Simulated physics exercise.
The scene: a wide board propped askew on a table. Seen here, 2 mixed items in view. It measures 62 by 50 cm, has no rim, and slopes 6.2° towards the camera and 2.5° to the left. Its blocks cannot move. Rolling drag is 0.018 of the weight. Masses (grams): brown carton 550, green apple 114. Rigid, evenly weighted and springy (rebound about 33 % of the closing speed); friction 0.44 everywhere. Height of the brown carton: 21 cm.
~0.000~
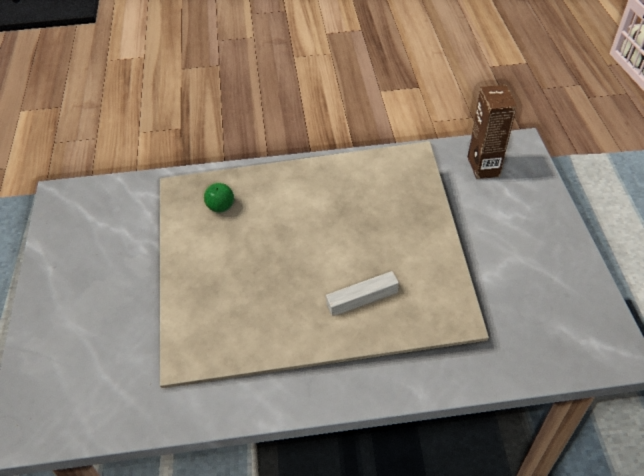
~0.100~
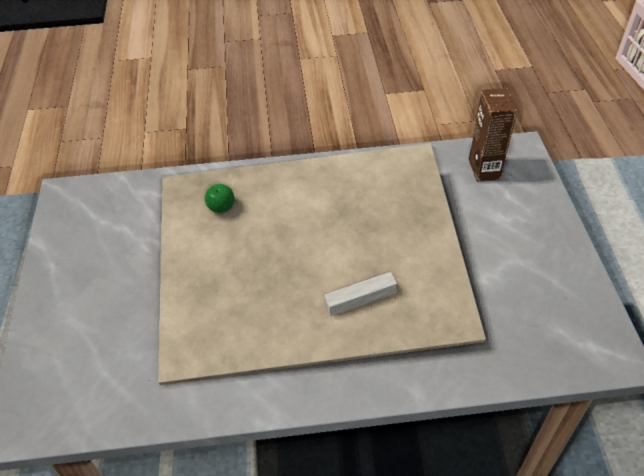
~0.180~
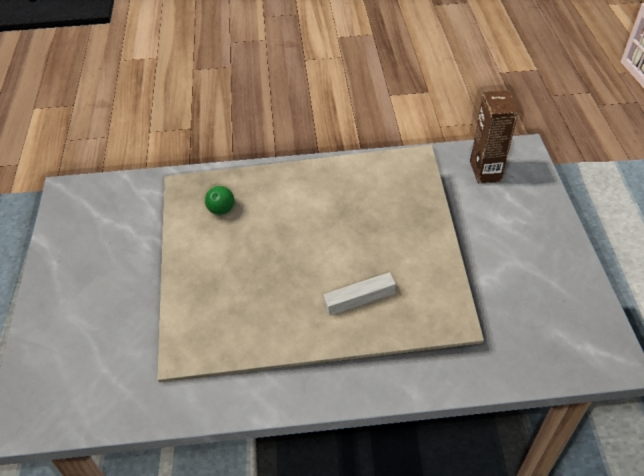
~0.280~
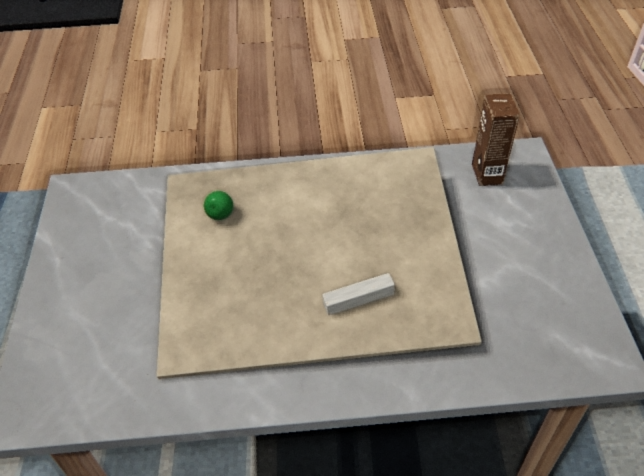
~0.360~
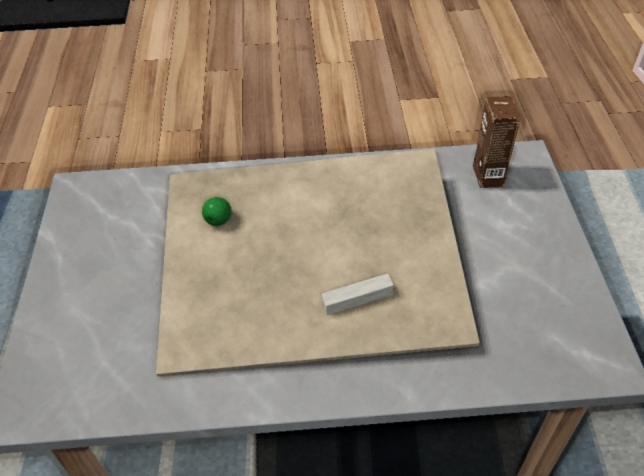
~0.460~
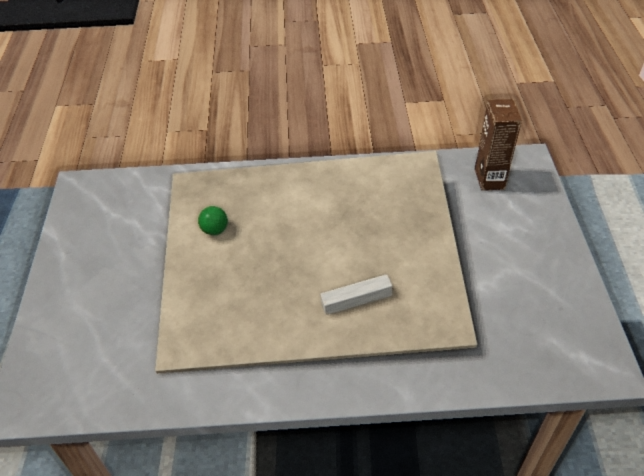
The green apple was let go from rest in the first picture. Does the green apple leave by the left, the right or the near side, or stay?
The way out: Left-hand side.
After 0.76 s, 21 cm of board to the near edge; green apple near (188, 268).
After 1.06 s, it has gone over the left edge; green apple near (147, 349).
After 1.26 s, it has gone over the left edge; green apple near (104, 419).
After 1.46 s, it has gone over the left edge.
In the end (1.5 s), it has gone over the left edge; brown carton under 8 cm from the start.
